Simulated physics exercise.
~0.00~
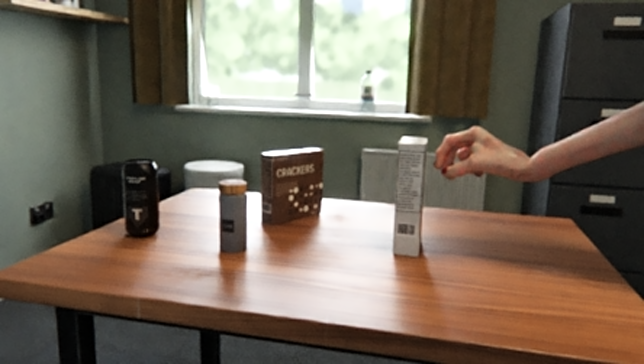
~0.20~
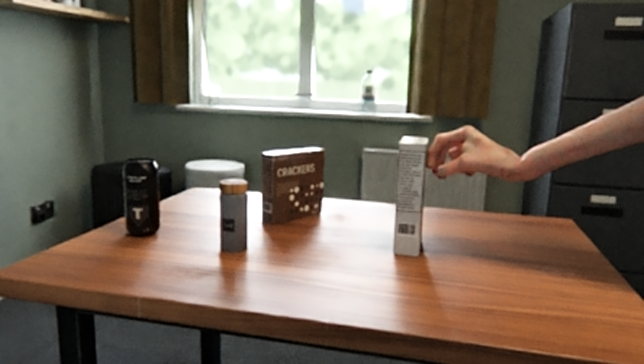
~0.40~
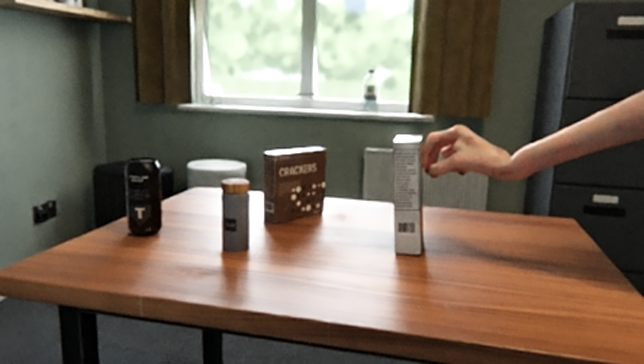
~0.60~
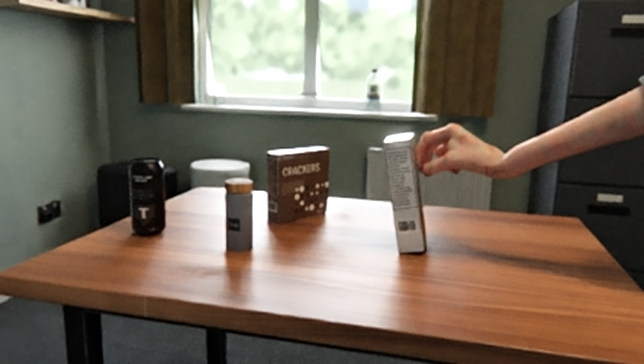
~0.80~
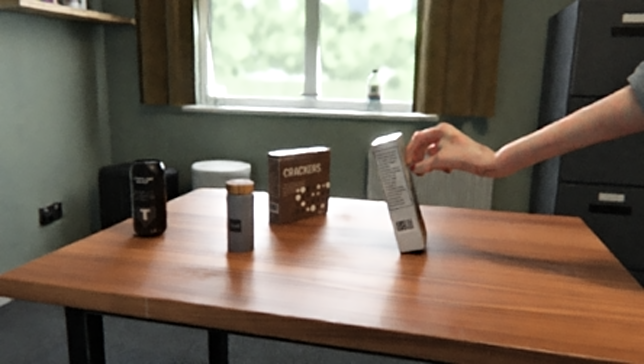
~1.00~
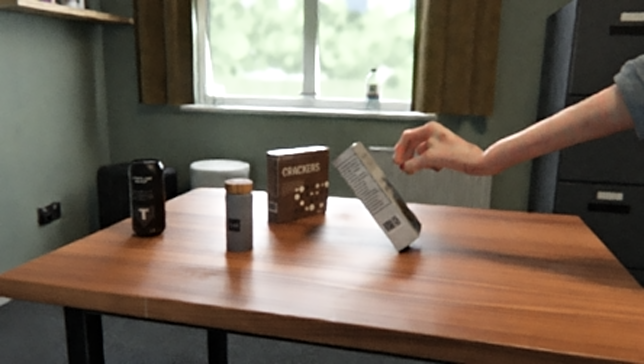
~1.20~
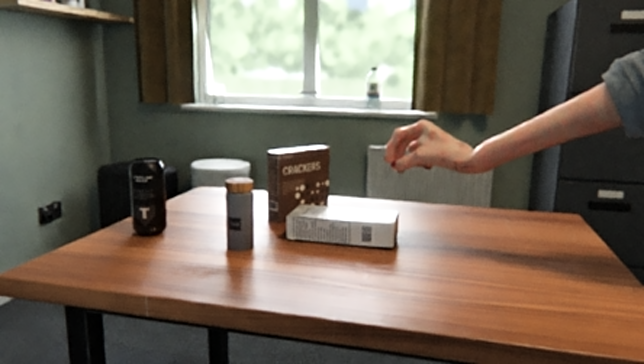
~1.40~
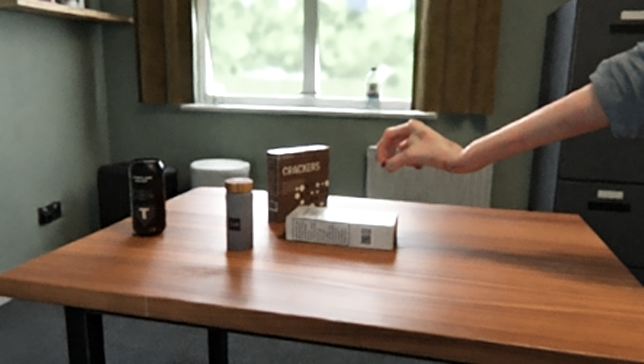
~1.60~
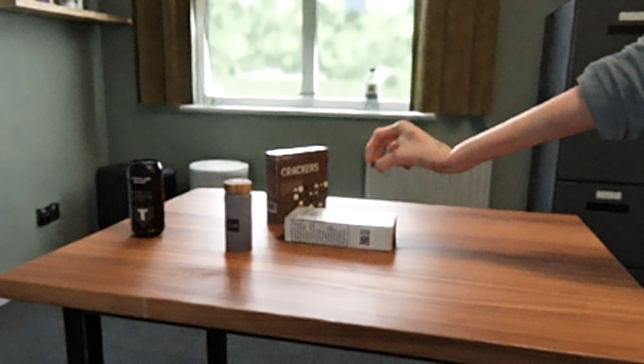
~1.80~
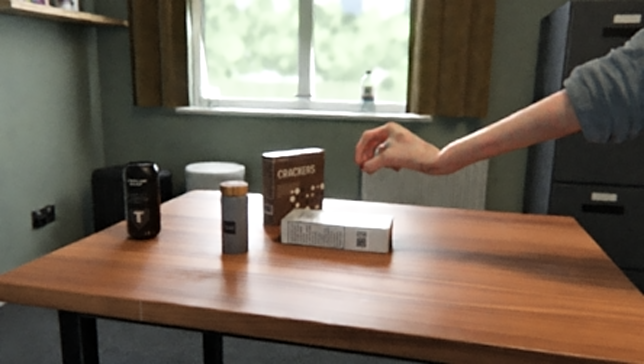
A hand pushes the upright white packet leftward until it tips onto its side.
